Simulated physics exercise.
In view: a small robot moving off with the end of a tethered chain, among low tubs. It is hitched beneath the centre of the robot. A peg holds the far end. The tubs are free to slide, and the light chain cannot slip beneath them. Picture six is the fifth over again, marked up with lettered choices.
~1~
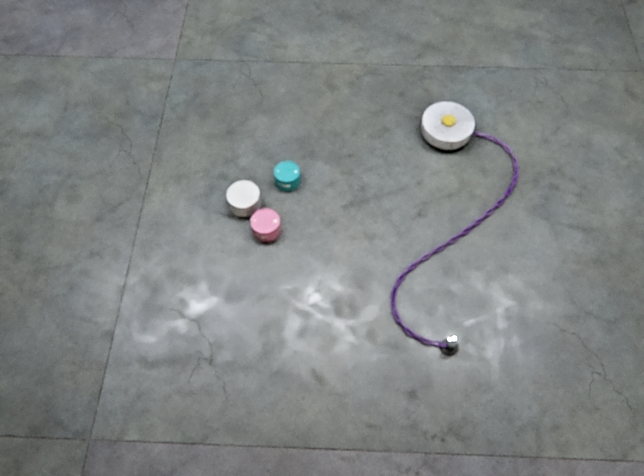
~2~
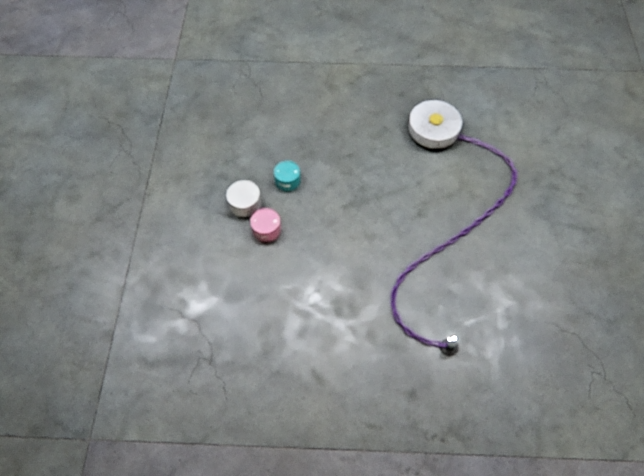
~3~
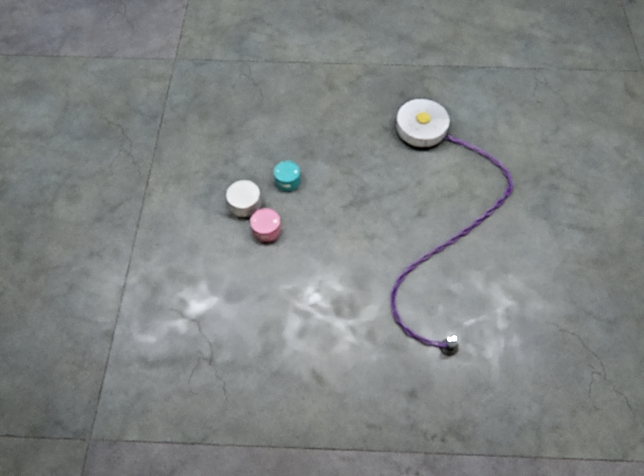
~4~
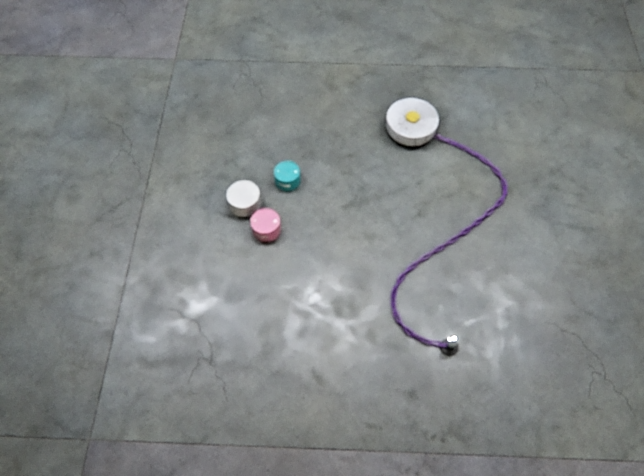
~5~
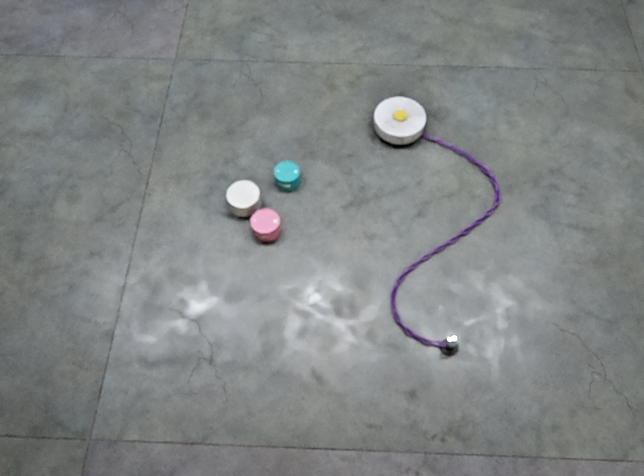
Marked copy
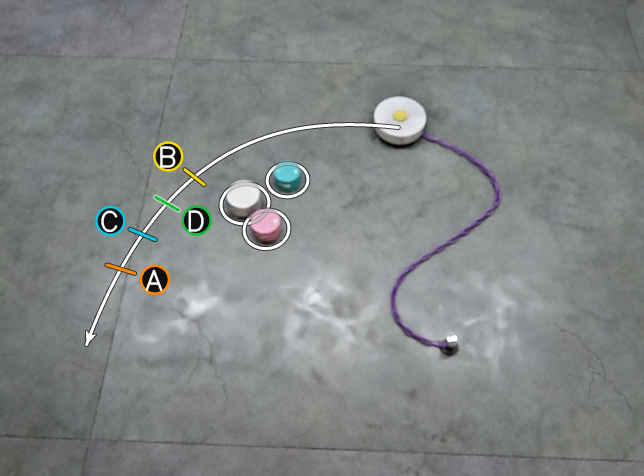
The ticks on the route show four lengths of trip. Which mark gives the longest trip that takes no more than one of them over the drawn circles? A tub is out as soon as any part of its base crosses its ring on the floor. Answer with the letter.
The limit holds up to C.
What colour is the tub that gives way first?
Turquoise.
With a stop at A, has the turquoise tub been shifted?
Yes.
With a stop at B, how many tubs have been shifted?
The count is none.
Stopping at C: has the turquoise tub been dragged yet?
Yes.
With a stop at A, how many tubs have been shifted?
By then, three.
On the copy, A at (121, 269); B at (194, 177); C at (142, 234); D at (167, 204); the route from (398, 127) via (208, 167) to (86, 345).
On C. First, robot (297, 123).
Then, robot (203, 164).
Finally, robot (140, 229); turquoise tub (277, 198); one over the rings.
By contrast, A has three over the rings; B is within the limit but short; D is within the limit but short.
